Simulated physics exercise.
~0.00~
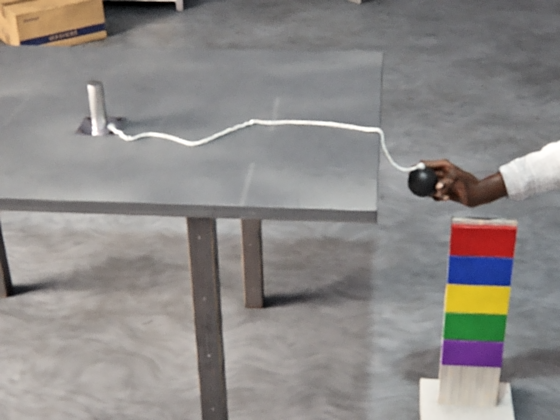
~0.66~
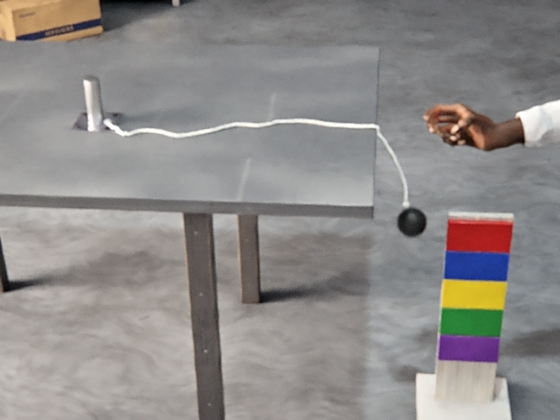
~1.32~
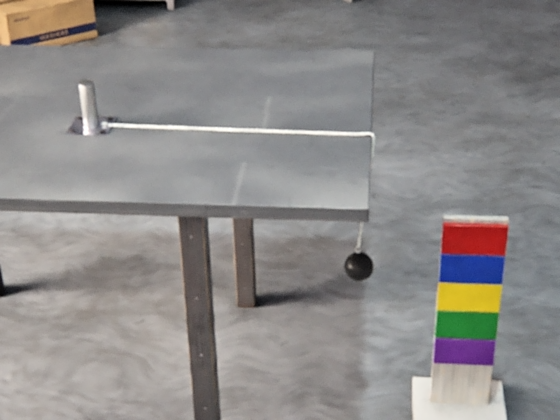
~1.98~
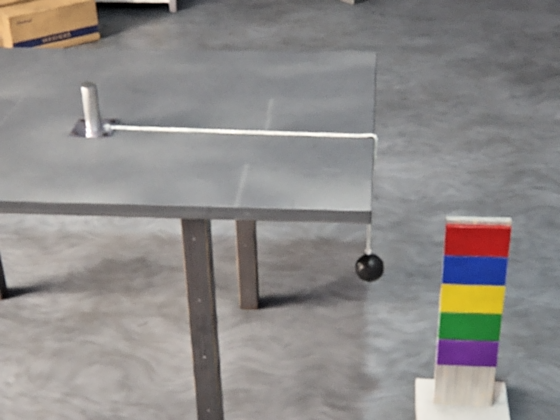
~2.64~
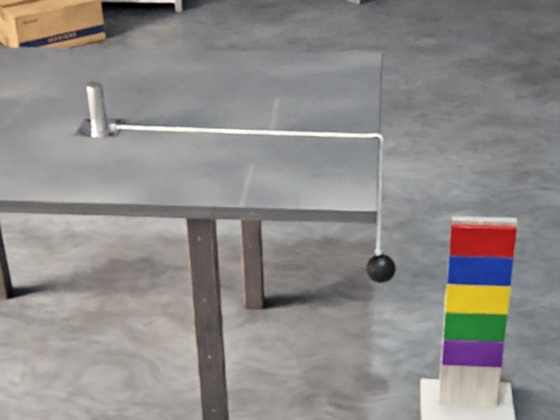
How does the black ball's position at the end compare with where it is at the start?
At the start the black ball is held in a hand just beyond the table's right edge, above the coloured bands. By the end it hangs lower and a little further left, on the cord over the table's edge, level with the blue band.
A black ball on a white cord drops from a hand and hangs level with the blue band.
